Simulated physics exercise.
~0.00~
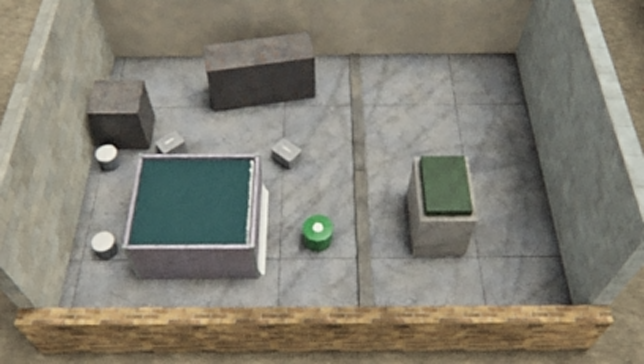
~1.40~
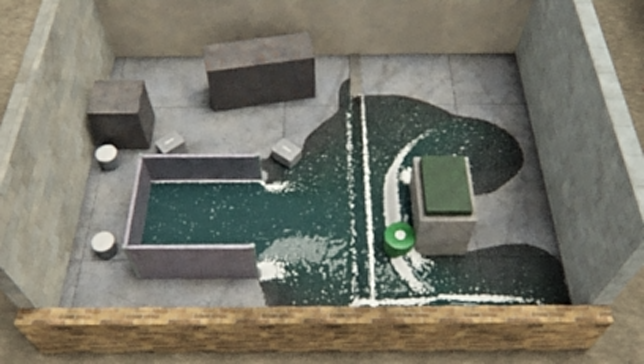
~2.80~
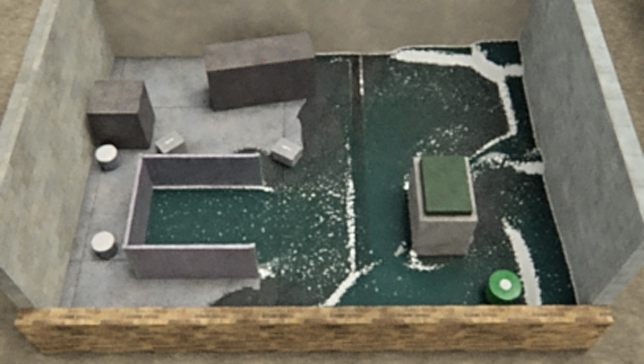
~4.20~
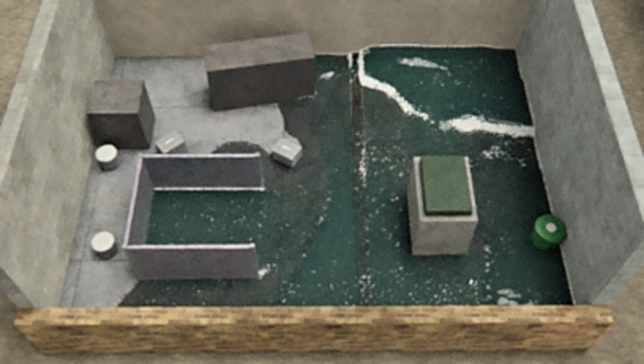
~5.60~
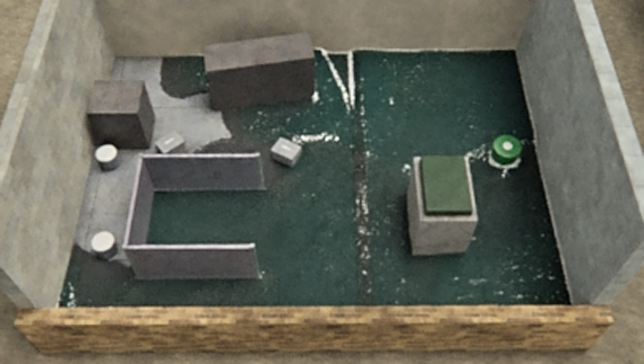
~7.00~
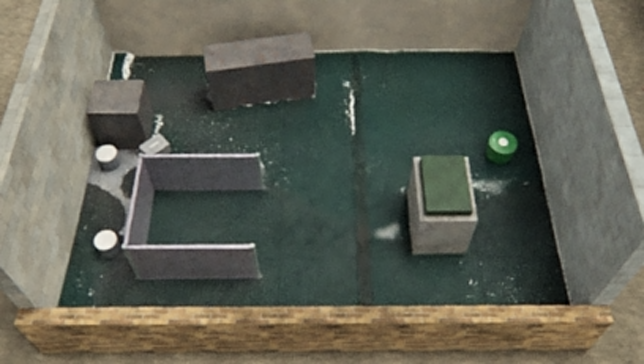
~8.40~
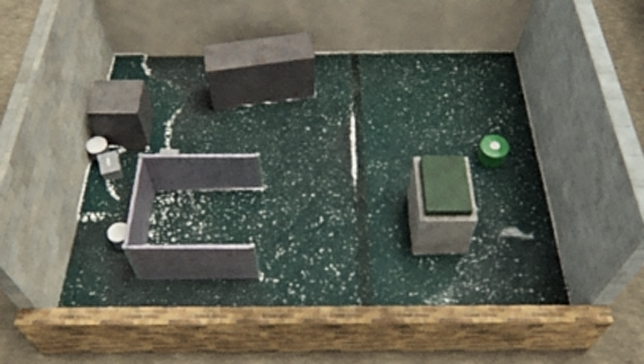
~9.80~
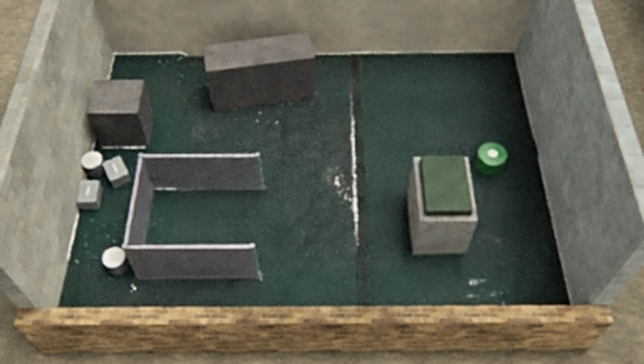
Tank spilling dark green water across a walled concrete pad, carrying a green tub over the kerb and later shifting smaller items left.
